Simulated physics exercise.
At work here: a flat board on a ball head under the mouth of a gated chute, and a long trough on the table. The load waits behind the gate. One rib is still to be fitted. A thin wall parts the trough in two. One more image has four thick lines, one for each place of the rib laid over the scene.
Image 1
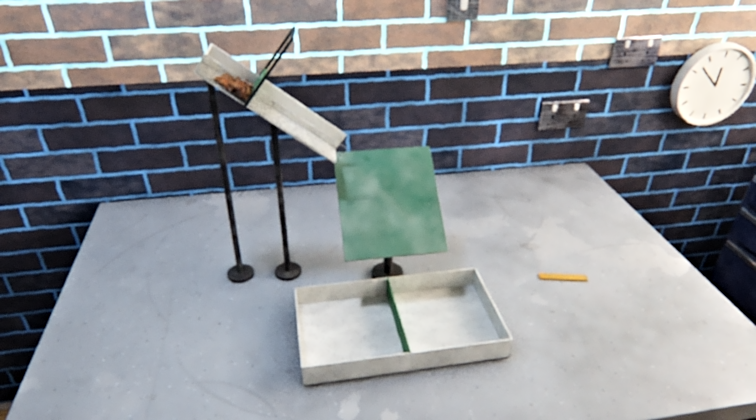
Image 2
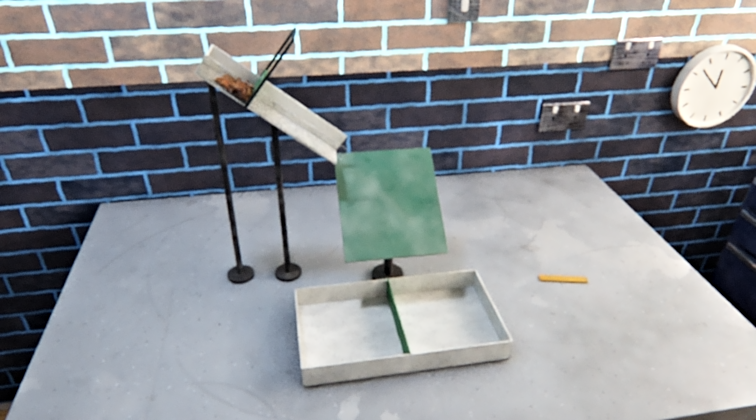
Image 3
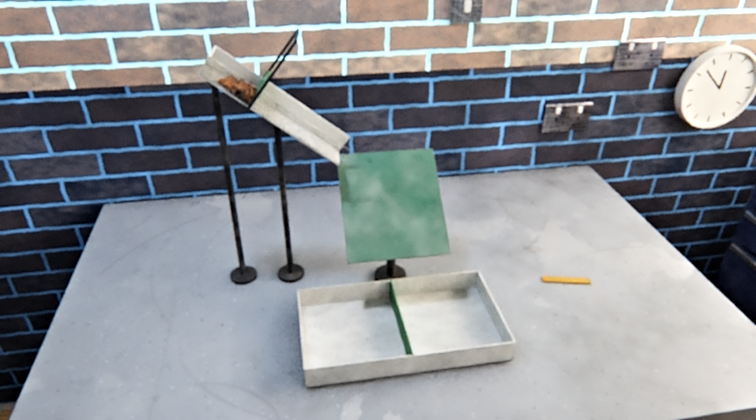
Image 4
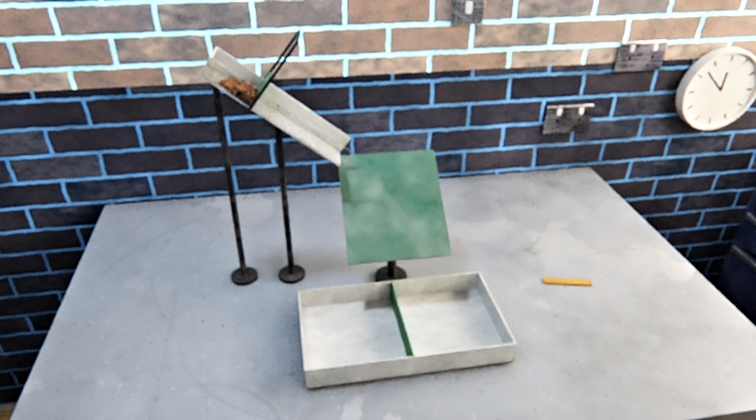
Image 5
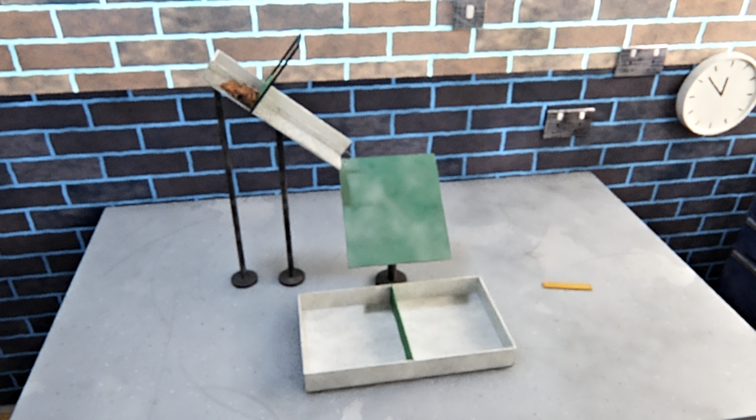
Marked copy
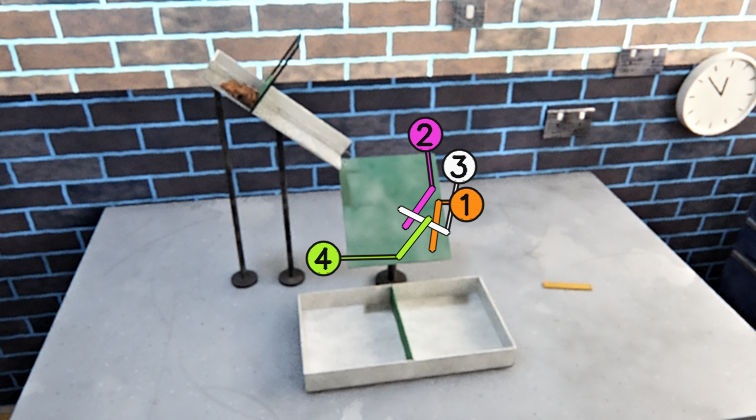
A grey tabletop stands before a brick wall, pale brown above and dark with blue joints below, seen from slightly above. A pale sloping chute on black stands holds small orange-brown pieces behind a gate at upper left, above a tilted green board and a whitish trough with a green divider, with a yellow stick and clock at right. Nothing on the table moves; only the camera shifts very slightly.
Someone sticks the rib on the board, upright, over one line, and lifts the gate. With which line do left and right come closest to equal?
I would pick line 2.
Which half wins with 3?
More lands on the right.
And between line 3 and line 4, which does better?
That is line 4.
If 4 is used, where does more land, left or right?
Left.
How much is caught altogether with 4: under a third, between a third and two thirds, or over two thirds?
It is over two thirds.
On the marked copy, line 1 from (438, 202) to (432, 249); line 2 from (432, 188) to (405, 226); line 3 from (401, 209) to (446, 232); line 4 from (428, 219) to (398, 256).
With 1, of what is caught, about a tenth in the left half, the larger part in the right.
With 2, of what is caught, roughly half in the left half, roughly half in the right.
With 3, of what is caught, about a tenth in the left half, almost all in the right.
With 4, of what is caught, the larger part in the left half, roughly a quarter in the right.
